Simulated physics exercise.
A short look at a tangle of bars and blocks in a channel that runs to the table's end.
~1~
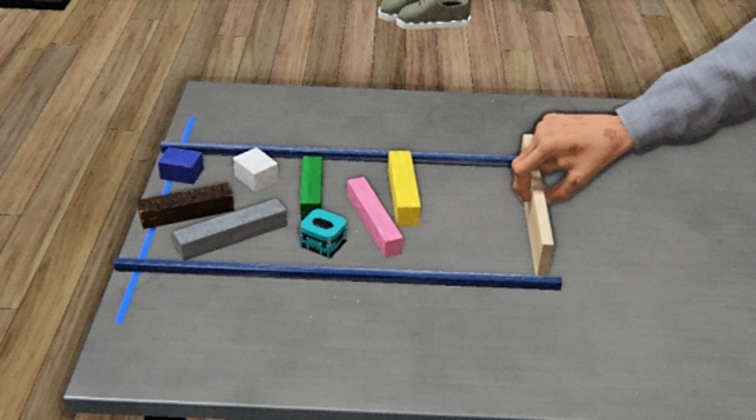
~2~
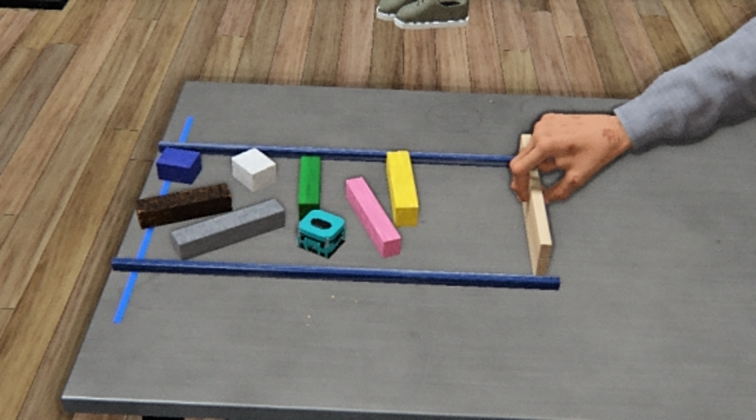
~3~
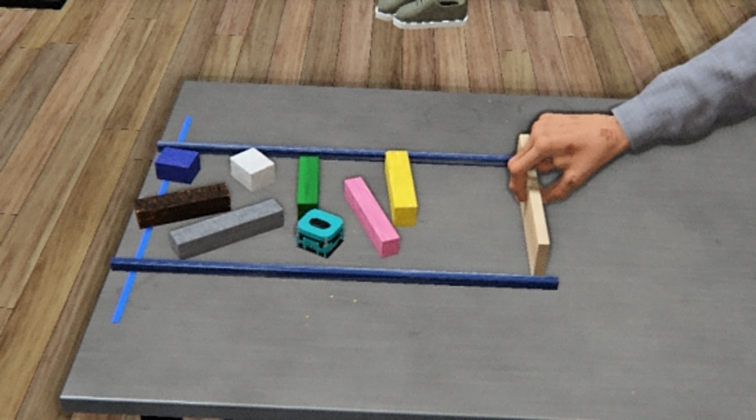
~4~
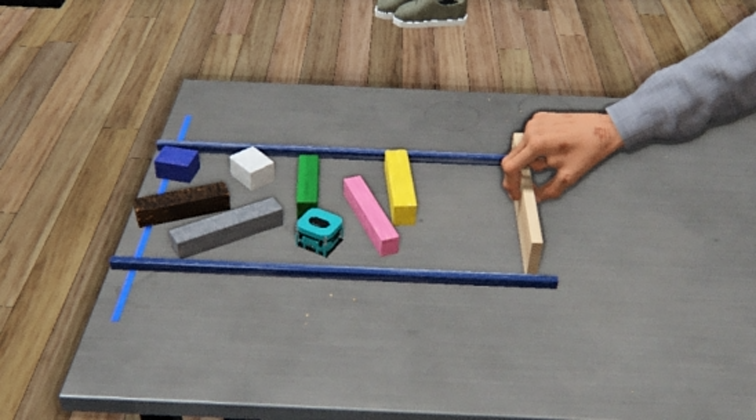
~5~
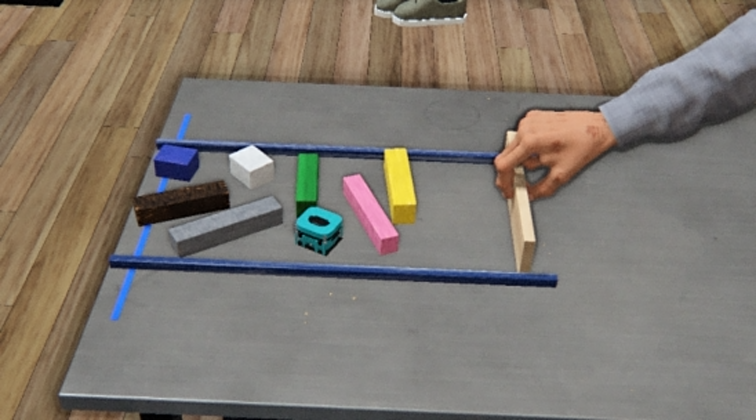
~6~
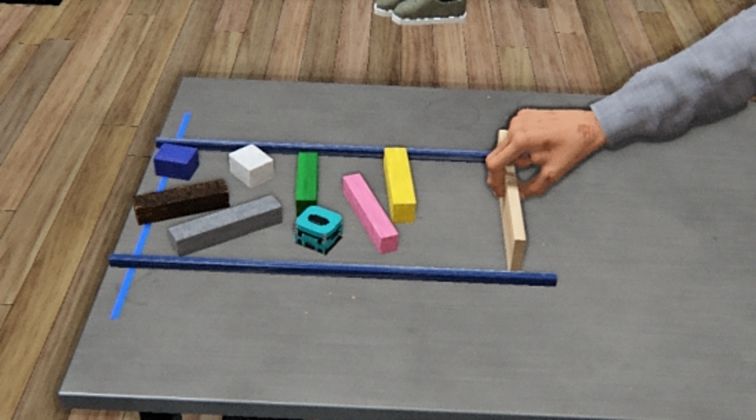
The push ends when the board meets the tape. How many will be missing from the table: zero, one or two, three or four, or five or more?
Outcome: The number that fall off is five or more.
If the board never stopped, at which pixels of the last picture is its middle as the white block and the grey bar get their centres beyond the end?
At (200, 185) for the white block; at (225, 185) for the grey bar.
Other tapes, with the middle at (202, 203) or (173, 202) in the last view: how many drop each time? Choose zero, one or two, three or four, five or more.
The falls would be three to four; at least five.
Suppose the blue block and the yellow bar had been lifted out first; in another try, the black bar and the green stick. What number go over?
First 5, then 5.
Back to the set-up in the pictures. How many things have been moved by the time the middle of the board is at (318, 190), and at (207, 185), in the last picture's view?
At the one place 6, at the other 8.
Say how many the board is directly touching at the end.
That makes 1.
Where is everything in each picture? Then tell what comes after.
Blue block (181, 166); black bar (186, 206); grey bar (232, 229); board (535, 203); tape (161, 205), in the first frame.
Black bar (184, 206); turquoise case (322, 234), in the second frame.
Grey bar (228, 229); pink bar (371, 216), in the third frame.
Blue block (177, 165); board (525, 201), in the fourth frame.
Black bar (182, 203); white block (252, 167), in the fifth frame.
Blue block (177, 162); black bar (182, 202); grey bar (227, 225); board (509, 198); tape (156, 201), in the sixth frame.
Soon after, none off yet; blue block at rest near (177, 162); black bar at rest near (182, 202); grey bar at rest near (227, 225).
After that, none off yet; blue block at rest near (173, 161); black bar displaced a little near (164, 202); grey bar displaced a little near (164, 226).
In the end, the number that fall off is five or more; gone, pink bar, turquoise case, green stick, white block, grey bar, black bar and blue block.
